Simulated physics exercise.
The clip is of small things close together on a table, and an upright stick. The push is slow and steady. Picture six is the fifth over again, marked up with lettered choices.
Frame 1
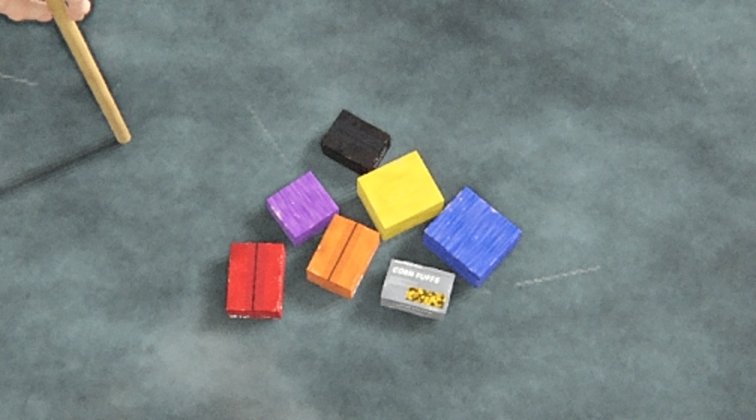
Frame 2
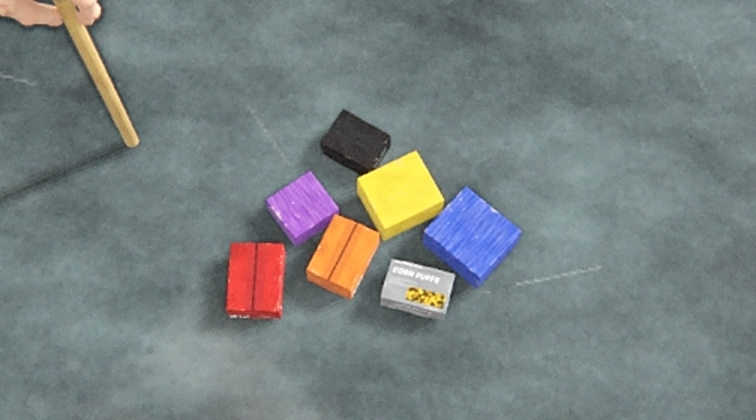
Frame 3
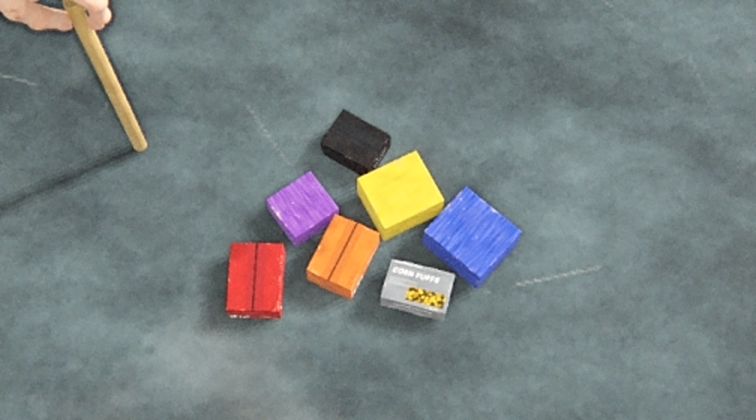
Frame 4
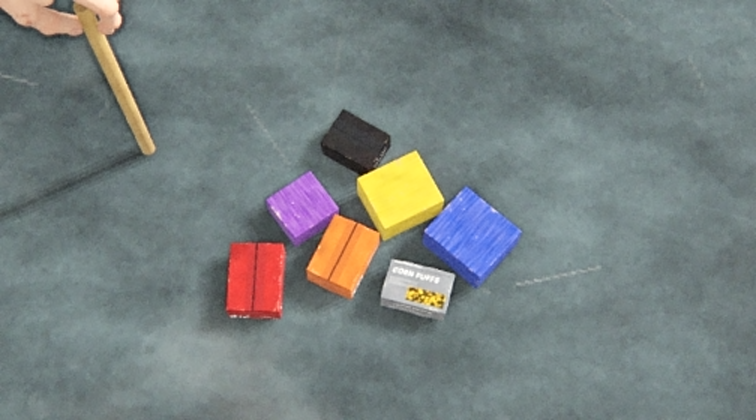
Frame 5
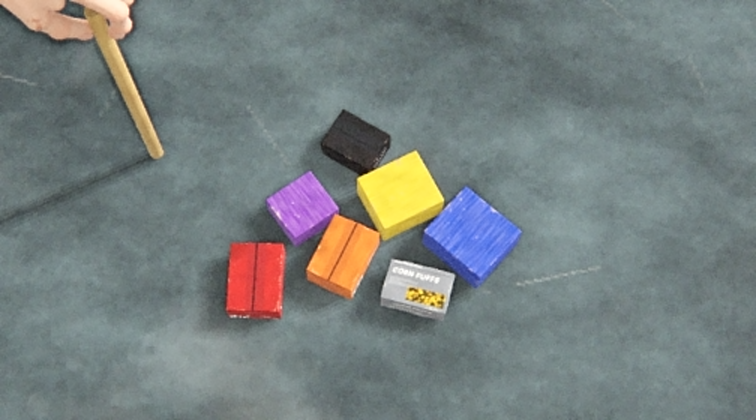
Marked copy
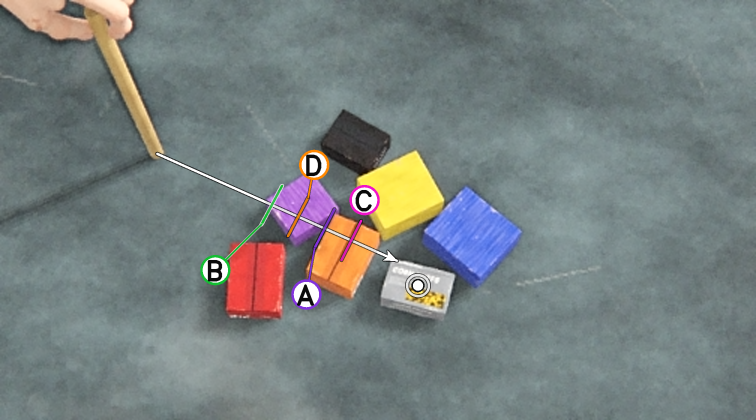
A hand at the upper left moved an upright wooden stick slowly right and slightly down toward a cluster of colourful blocks and small boxes on a grey table, while the seven objects stayed still, untouched.
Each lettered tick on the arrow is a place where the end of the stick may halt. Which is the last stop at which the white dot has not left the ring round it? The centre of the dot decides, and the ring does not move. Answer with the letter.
Stop at D.
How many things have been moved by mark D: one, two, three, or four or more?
Two.
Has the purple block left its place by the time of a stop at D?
By then, yes.
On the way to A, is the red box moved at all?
By then, no.
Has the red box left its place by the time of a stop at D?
By then, no.
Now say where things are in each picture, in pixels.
Purple block (303, 209); yellow block (400, 196); grey packet (417, 290), in the first frame.
Grey packet (417, 290); orange box (343, 256), in the second frame.
Blue block (471, 237); black box (356, 144), in the third frame.
Red box (256, 281); purple block (303, 209), in the fourth frame.
Yellow block (400, 196); grey packet (417, 290); orange box (343, 256), in the fifth frame.
On the marked copy, A at (325, 228); B at (272, 205); C at (351, 241); D at (298, 217); the arrow from (157, 154) to (397, 261); the white dot at (418, 285).
Following D. Soon after the start, foot of the stick (208, 177).
Later, foot of the stick (259, 200).
In the end, foot of the stick (298, 217); purple block (326, 225); orange box (358, 267); the dot is still in its ring.
As for the rest, A shifts the dotted thing to (437, 308); B keeps the dot in but is short; C shifts the dotted thing to (458, 328).
